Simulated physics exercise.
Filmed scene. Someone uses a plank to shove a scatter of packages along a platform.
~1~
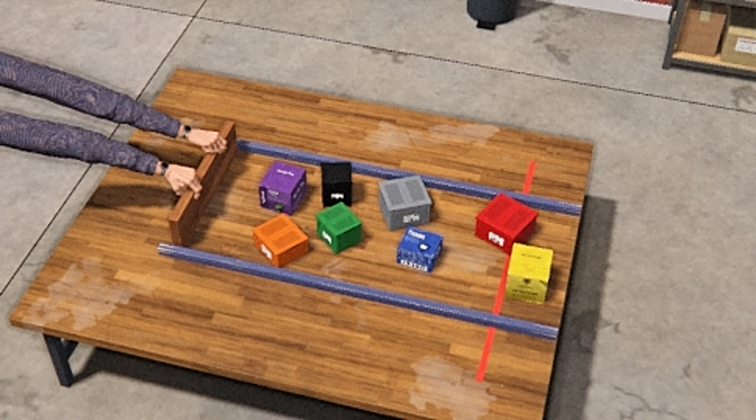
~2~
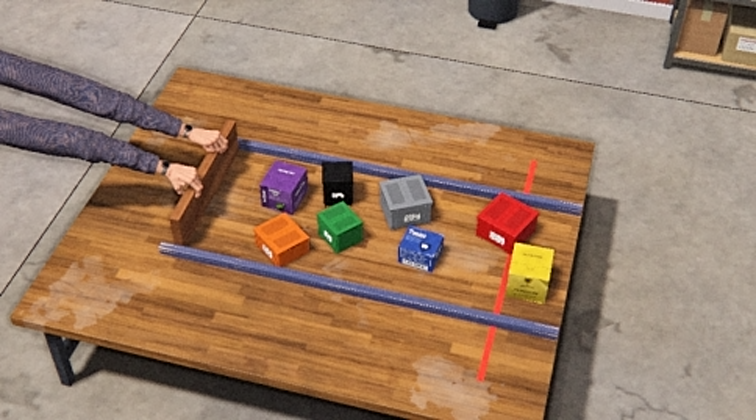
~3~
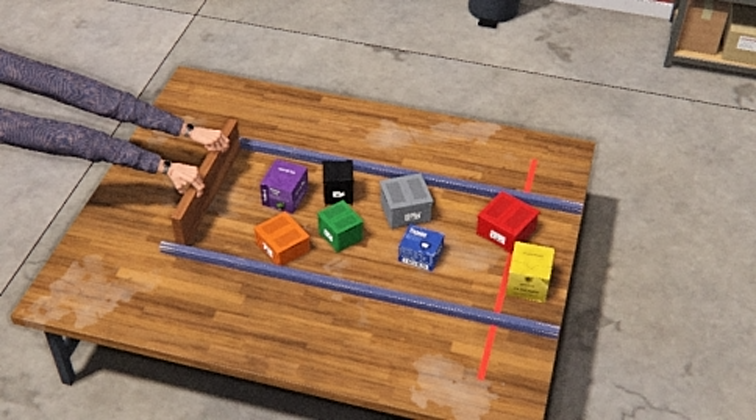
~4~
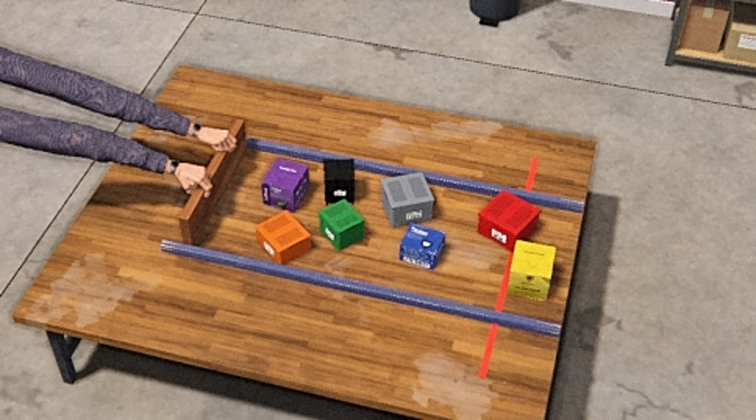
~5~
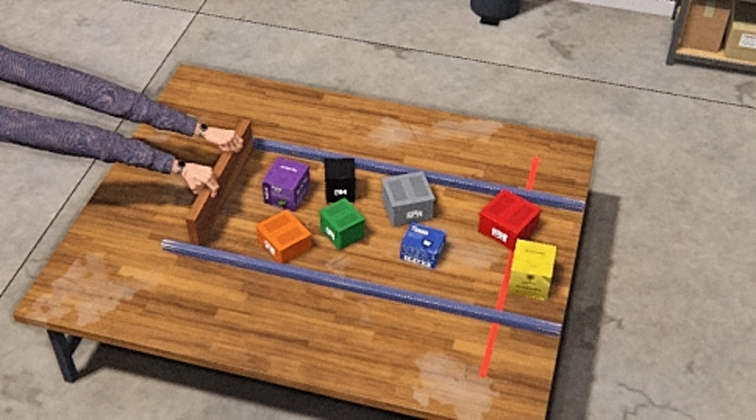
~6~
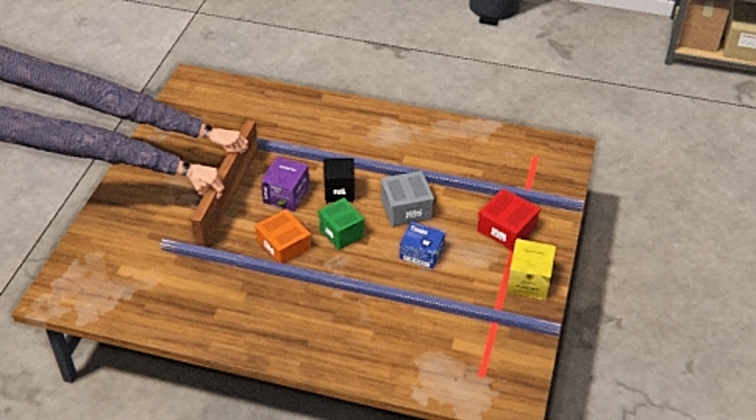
Wooden plank held by two hands sliding slightly right across a tabletop toward scattered colored boxes, which stay in place between blue rails.
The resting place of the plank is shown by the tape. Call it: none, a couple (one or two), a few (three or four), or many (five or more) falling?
Call: A few.
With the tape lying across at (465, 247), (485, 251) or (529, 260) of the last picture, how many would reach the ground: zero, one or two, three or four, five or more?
In order: 1 or 2, then either three or four, then 5 or more.
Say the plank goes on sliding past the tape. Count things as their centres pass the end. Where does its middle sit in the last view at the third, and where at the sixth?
At (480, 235) for the third, at (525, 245) for the sixth.
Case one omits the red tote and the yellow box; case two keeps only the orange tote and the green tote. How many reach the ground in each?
Fallen: 2 in the first try, 2 in the other.
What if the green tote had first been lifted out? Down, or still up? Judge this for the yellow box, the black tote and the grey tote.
Well, the yellow box leaves the top, the black tote hangs in there, and the grey tote leaves the top.
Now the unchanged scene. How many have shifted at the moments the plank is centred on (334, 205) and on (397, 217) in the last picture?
5 by the first point, 7 by the second.
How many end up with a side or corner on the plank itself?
2 of them.
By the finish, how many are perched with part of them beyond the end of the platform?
The total would be 2.
Soon after, none off yet; yellow box at rest near (531, 269); red tote at rest near (508, 220); blue box at rest near (422, 245).
Then, none off yet; yellow box at rest near (531, 269); red tote moved a little near (523, 224); blue box moved about its own width near (458, 257).
Further on, none off yet; yellow box moved about its own width near (558, 274); red tote tipped a little near (599, 239); blue box moved well along near (517, 281).
By the end, the number that fall off is three or four; fallen, grey tote, blue box, red tote and yellow box.
